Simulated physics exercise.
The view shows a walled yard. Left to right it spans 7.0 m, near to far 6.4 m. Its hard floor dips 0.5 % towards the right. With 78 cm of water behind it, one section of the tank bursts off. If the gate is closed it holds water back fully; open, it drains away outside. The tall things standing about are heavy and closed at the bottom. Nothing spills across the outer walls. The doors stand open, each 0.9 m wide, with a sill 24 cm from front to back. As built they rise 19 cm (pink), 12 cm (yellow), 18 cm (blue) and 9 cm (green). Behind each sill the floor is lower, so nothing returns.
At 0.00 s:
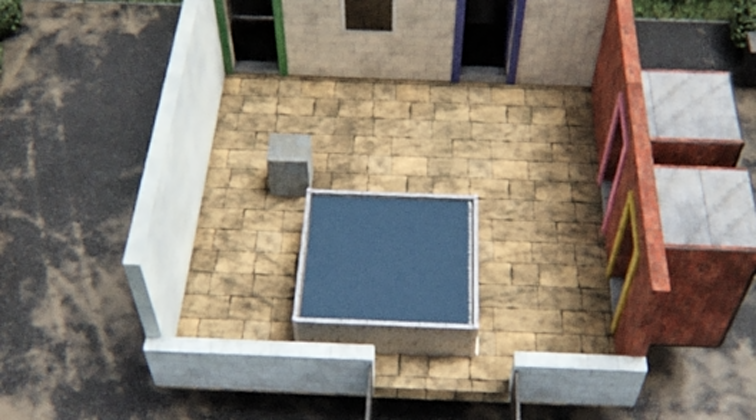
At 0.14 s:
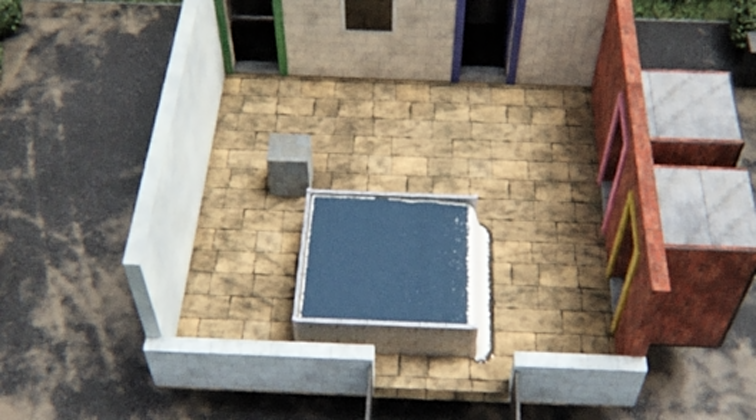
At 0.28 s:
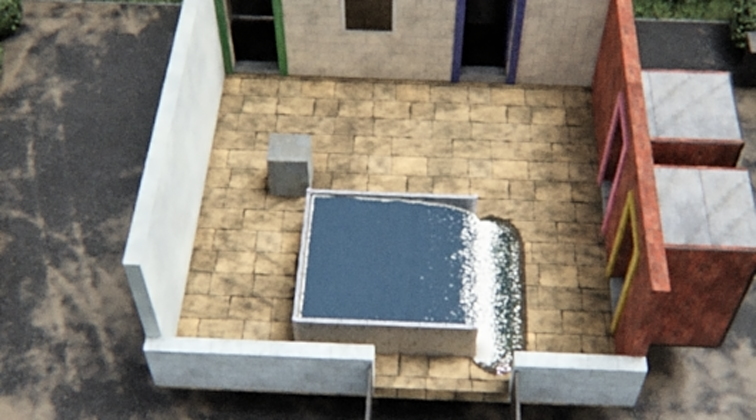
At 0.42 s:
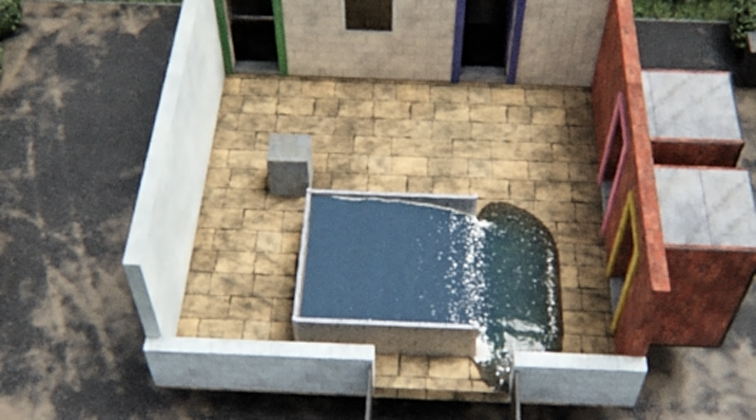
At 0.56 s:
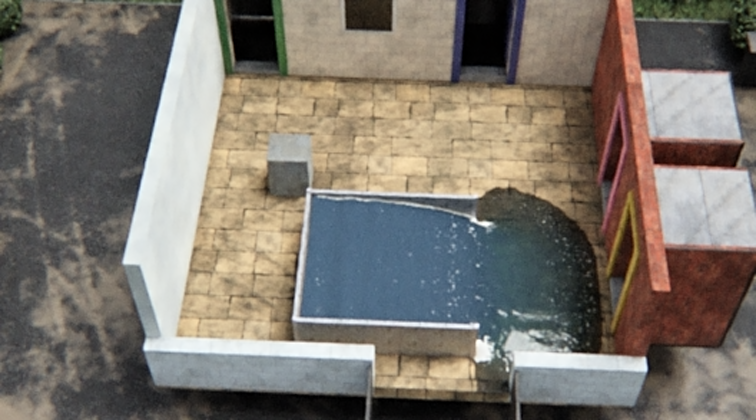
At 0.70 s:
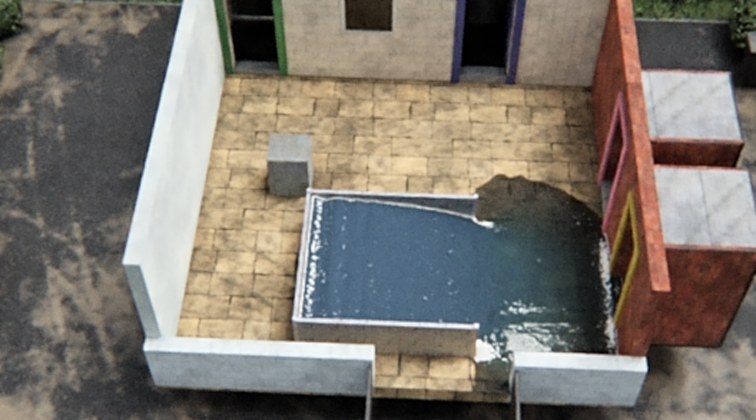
Dark blue water lies still in a square tank in a walled, stone-paved yard, then bursts out through the tank's right side in a white, foaming strip. It spreads across the paving in a widening, rounded sheet, reaching the red wall near the yellow-framed door while the tank's surface ripples.
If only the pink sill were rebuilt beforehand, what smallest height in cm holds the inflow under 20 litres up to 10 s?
Some 28 cm above the ground.
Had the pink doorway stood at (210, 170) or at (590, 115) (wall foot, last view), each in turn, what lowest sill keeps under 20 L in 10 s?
Roughly 10.0 and 24 cm.
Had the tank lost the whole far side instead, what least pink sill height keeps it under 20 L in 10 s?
About 9.5 cm.
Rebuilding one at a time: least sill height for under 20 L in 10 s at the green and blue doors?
About 13.0 cm at green and 17 cm at blue.
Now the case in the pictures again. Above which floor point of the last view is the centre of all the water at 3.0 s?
At about (503, 266).
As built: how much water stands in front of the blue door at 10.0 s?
Some 9.0 cm.
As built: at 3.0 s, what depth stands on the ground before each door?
Depths in cm: Pink 28, yellow 41, blue 12, green 0.
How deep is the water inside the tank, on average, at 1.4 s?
Some 46 cm.
After 1.4 s water covers 25 % of the floor, deepest (54 cm) near (609, 373); 28 cm at the pink door, 5 litres in over its 19 cm sill.
After 3.0 s water covers 35 % of the floor, deepest (41 cm) near (601, 277); 28 cm at the pink door, 73 litres in over its 19 cm sill.
After 10.0 s water covers 95 % of the floor, deepest (16 cm) near (253, 357); 10 cm at the pink door, 94 litres in over its 19 cm sill.
At the pink door as built, the water arrived by 0.8 s and peaked near 32 cm at 2.0 s.
Run again over the same 10 s with other heights there, 35 litres in over 25 cm, 3 litres over 33.5 cm. The limit of 20 litres is kept from about 28 cm up.
